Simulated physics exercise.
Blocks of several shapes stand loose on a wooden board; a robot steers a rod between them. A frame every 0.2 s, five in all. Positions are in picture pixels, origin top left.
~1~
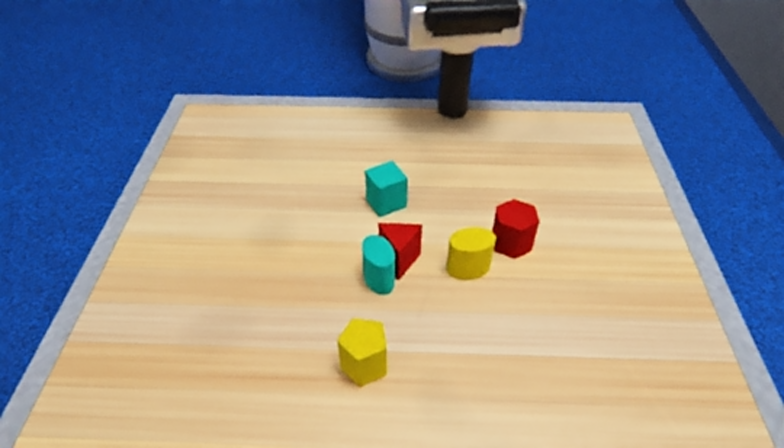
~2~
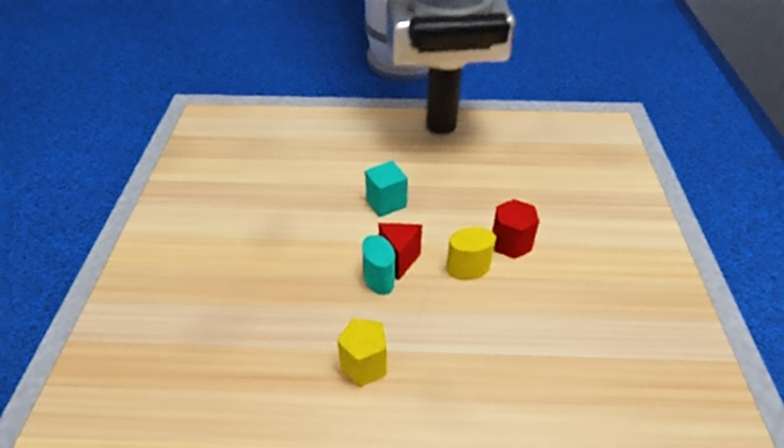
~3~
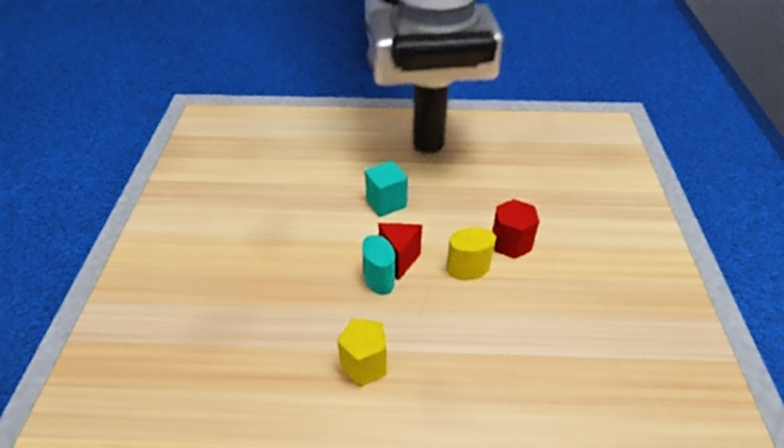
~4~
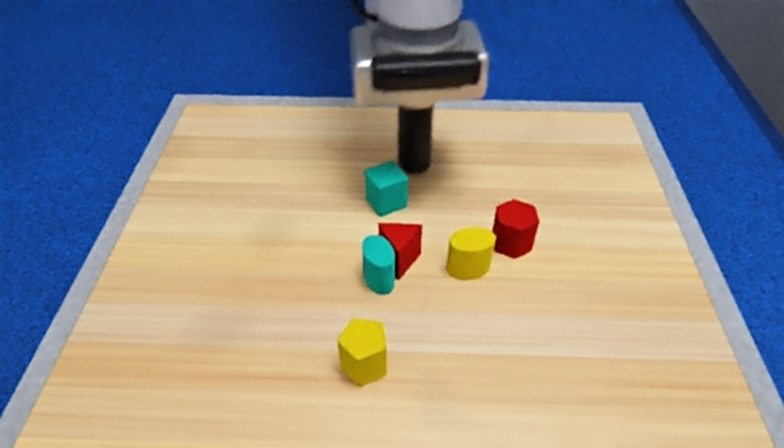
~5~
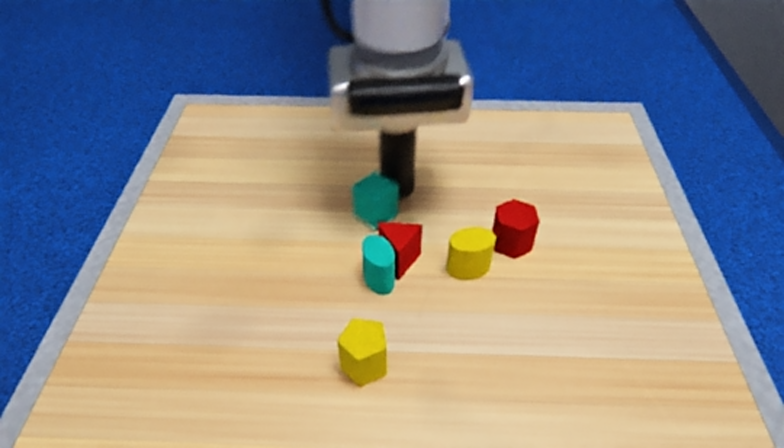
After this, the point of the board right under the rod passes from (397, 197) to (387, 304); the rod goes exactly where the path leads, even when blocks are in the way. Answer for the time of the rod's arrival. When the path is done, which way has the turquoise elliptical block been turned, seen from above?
Viewed from overhead, the turquoise elliptical block winds up turned clockwise.
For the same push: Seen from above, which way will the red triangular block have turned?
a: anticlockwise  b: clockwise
a: Anticlockwise.
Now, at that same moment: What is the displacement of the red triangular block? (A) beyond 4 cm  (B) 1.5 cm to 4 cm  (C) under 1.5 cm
I'll go with A - beyond 4 cm.
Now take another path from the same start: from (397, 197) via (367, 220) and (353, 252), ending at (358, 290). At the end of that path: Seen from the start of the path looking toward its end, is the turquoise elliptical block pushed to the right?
Going by the path, no.
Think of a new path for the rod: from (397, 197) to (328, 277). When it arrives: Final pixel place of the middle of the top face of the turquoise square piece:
Its top middle: (291, 268).
On the path given first. One third of the way, rod at (393, 219); turquoise square piece at (357, 206), turned 35° clockwise.
Two thirds of the way, rod at (390, 255); turquoise square piece at (355, 208), turned 45° clockwise; turquoise elliptical block at (369, 270), turned 30° clockwise; red triangular block at (404, 259), turned 15° anticlockwise.
At the end, rod at (386, 294); yellow pentagonal block not moved; turquoise square piece at (355, 208), turned 45° clockwise; turquoise elliptical block at (352, 300), turned 80° clockwise; red triangular block at (405, 300), turned 25° anticlockwise.
